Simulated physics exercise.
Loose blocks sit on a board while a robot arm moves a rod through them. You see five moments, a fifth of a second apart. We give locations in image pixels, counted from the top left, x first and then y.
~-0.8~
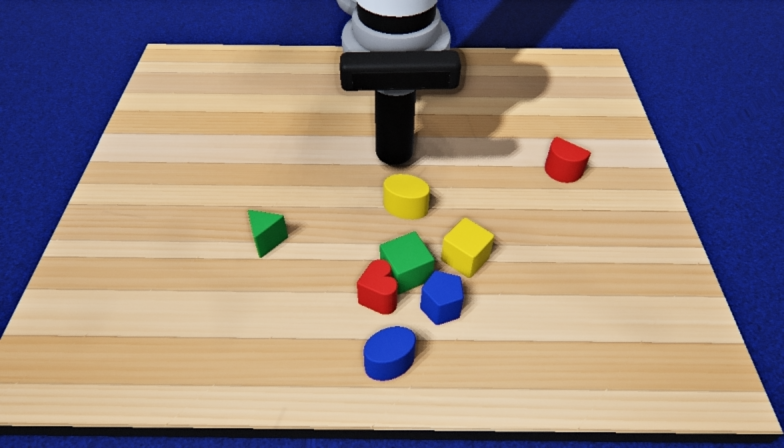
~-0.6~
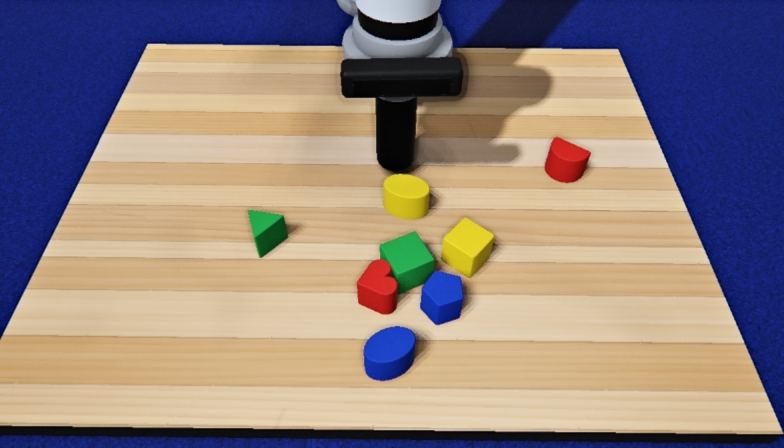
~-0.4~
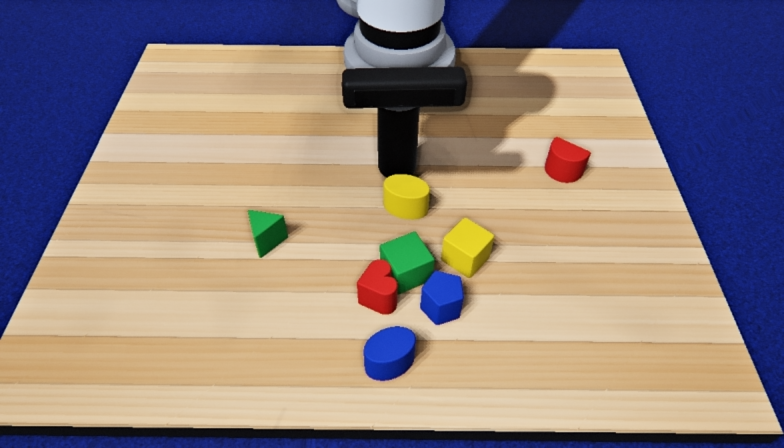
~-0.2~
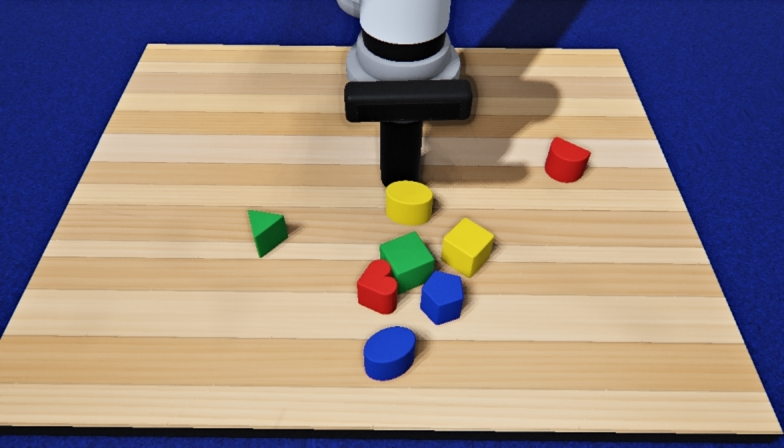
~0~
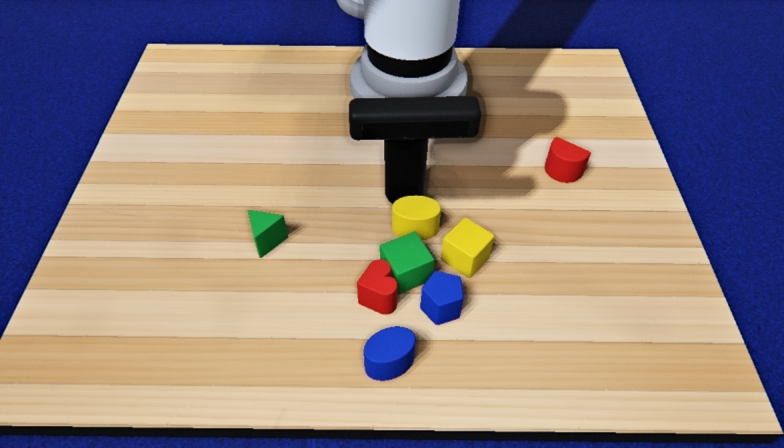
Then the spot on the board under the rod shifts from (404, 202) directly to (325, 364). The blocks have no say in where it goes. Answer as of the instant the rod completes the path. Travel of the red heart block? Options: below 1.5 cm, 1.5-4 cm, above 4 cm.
It goes beyond 4 cm.
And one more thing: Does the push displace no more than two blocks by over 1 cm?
I believe not.
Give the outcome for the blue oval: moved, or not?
The block you're asking about gets moved.
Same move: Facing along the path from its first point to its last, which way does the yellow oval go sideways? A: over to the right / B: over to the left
The one that fits is B, over to the left.
One third of the way, rod (381, 241); green square (412, 259), turned 25° clockwise; yellow oval (426, 224), turned 50° anticlockwise.
Two thirds of the way, rod (354, 295); red heart block (379, 316), turned 55° anticlockwise; green square (415, 269), turned 20° anticlockwise; yellow oval (426, 224), turned 50° anticlockwise.
At the end, rod (324, 357); red heart block (367, 354), turned 130° anticlockwise; blue oval (410, 363), turned 30° anticlockwise; green square (415, 269), turned 20° anticlockwise; yellow oval (426, 224), turned 50° anticlockwise.
